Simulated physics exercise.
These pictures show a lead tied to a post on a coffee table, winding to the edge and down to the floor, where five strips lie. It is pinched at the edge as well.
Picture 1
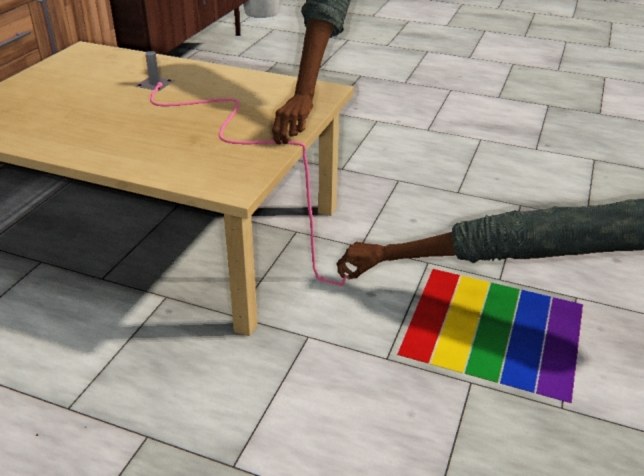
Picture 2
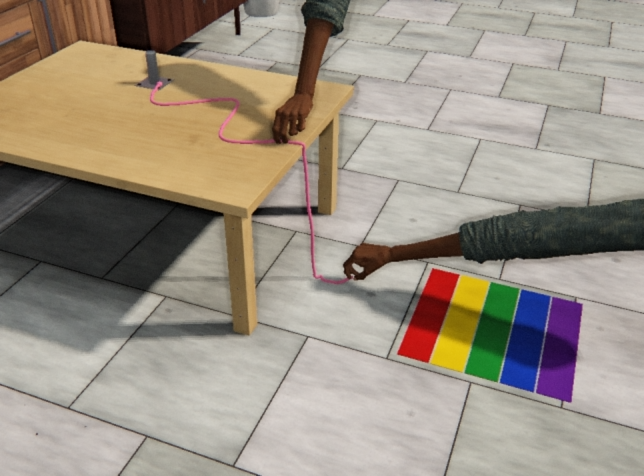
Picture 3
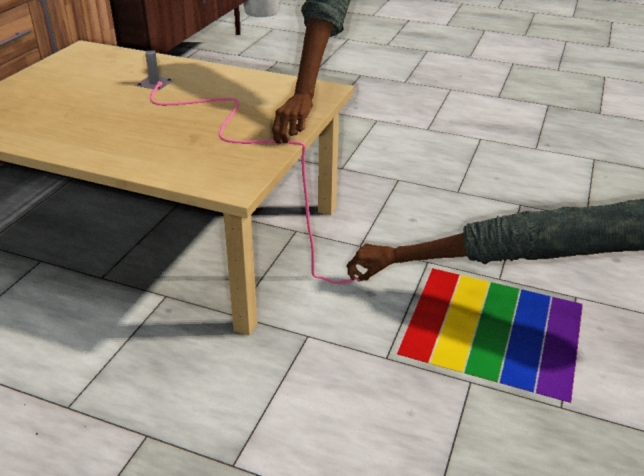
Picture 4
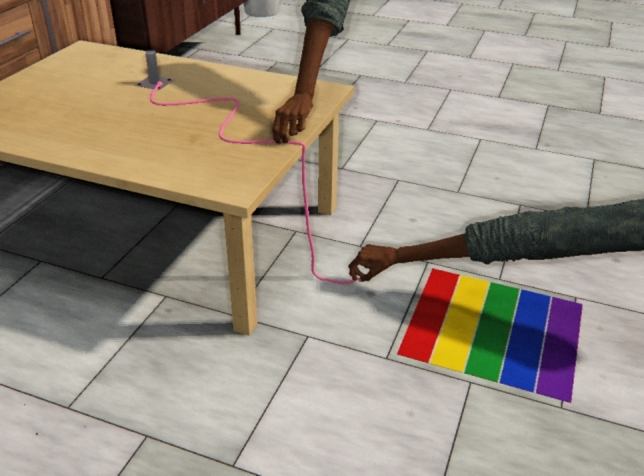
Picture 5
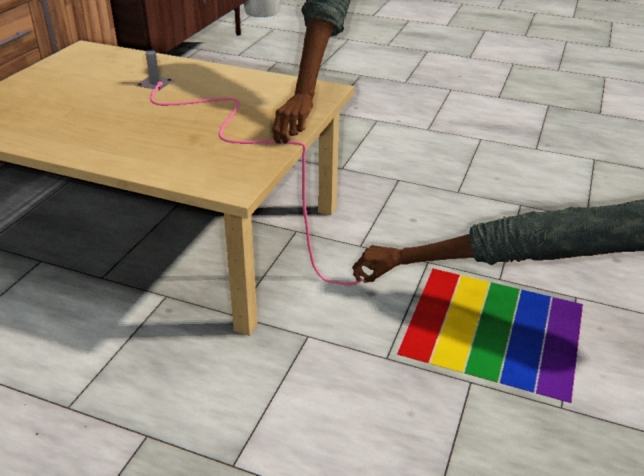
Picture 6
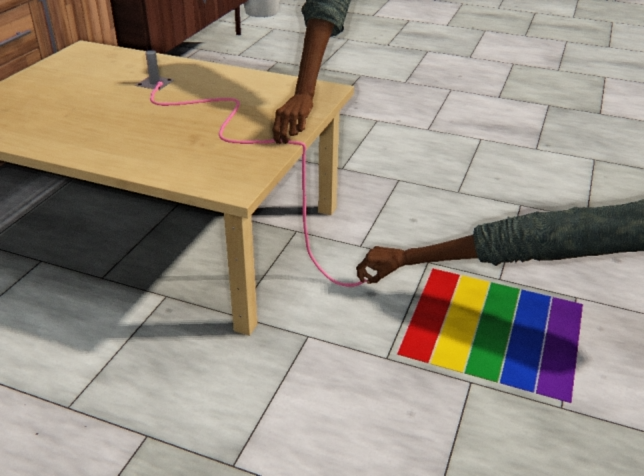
On the floor beside a coffee table, a hand draws a pink cord slightly right.
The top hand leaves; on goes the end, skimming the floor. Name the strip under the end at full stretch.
It halts on the purple strip.
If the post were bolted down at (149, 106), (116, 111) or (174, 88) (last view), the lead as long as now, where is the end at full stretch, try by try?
Try by try, around (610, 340), (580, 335) and (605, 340).
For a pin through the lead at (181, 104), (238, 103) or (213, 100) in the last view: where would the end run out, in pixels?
Near (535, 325), (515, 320) and (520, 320).
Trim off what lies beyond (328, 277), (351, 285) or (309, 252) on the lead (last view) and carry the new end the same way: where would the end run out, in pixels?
Try by try, around (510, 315), (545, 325) and (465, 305).
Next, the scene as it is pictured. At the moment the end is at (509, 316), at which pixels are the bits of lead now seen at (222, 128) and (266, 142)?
They go to (300, 136) and to (330, 192).
Early on, end near (509, 316); over green.
Midway, end near (547, 326); over blue.
At the end of the slack, end near (569, 331); over purple. Over purple.
